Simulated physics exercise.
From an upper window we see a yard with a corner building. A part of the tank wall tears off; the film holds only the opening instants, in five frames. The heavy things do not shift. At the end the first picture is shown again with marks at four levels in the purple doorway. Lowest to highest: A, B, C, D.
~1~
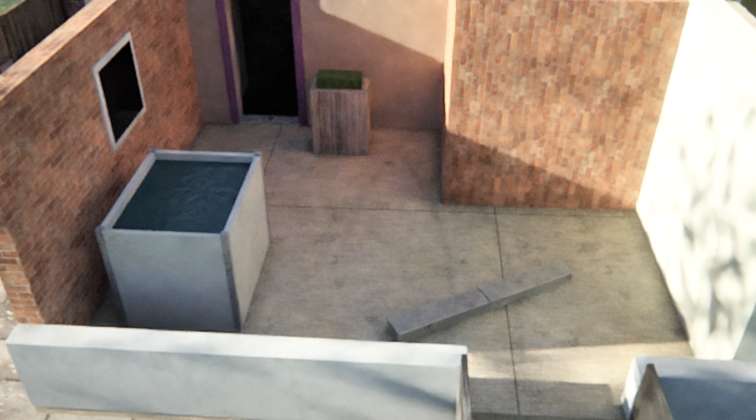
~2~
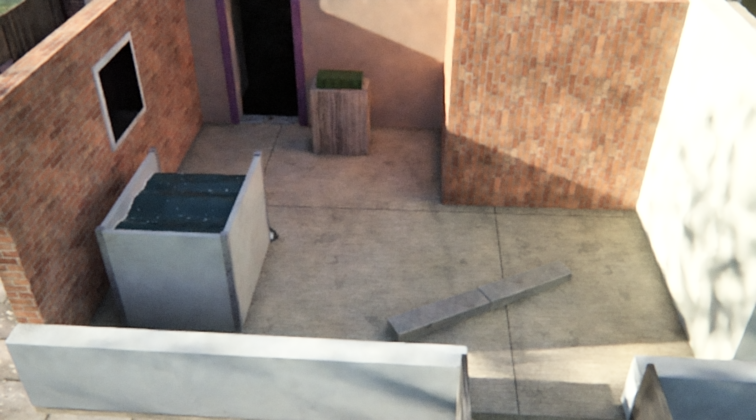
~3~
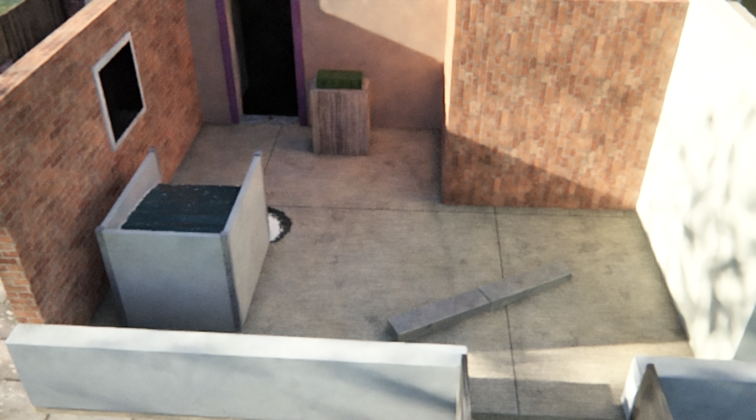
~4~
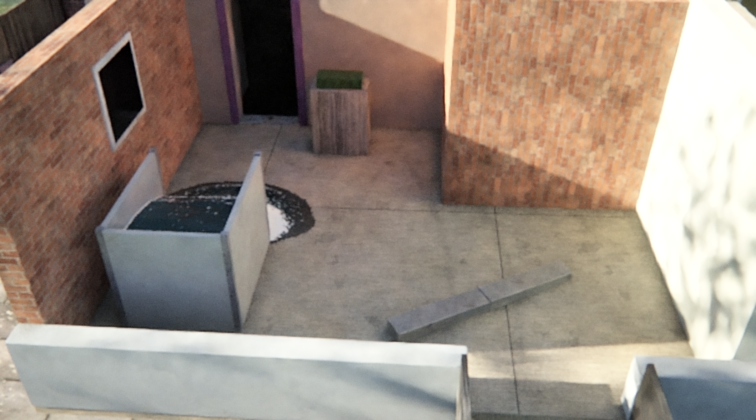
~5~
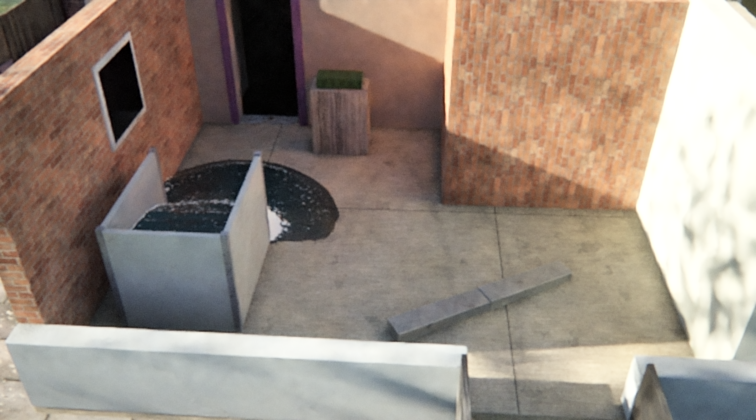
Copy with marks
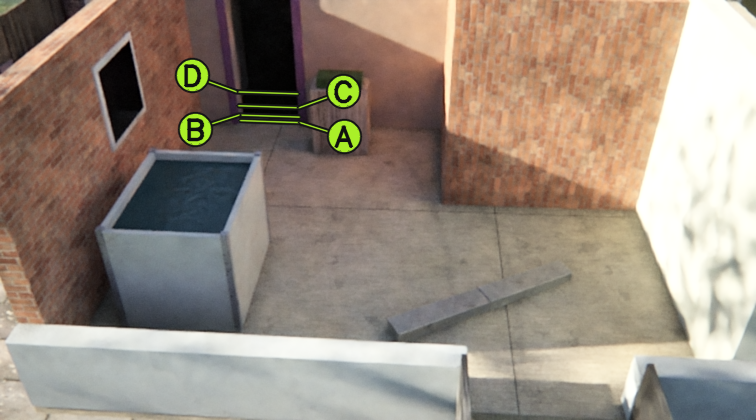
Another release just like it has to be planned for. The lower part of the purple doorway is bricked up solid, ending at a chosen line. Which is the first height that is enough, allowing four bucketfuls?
Line D just does it.
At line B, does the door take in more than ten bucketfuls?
Yes.
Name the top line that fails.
Line C.
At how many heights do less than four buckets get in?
One.
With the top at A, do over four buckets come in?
Yes, it does.
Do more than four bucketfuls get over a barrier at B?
Yes.
On the marked copy, A at (269, 121); B at (269, 116); C at (268, 106); D at (267, 92); from the bottom up A, B, C, D.
With A, dozens of bucketfuls pour in.
With B, dozens of bucketfuls pour in.
With C, about 11 bucketfuls get in.
With D, a splash gets over, under a bucket.
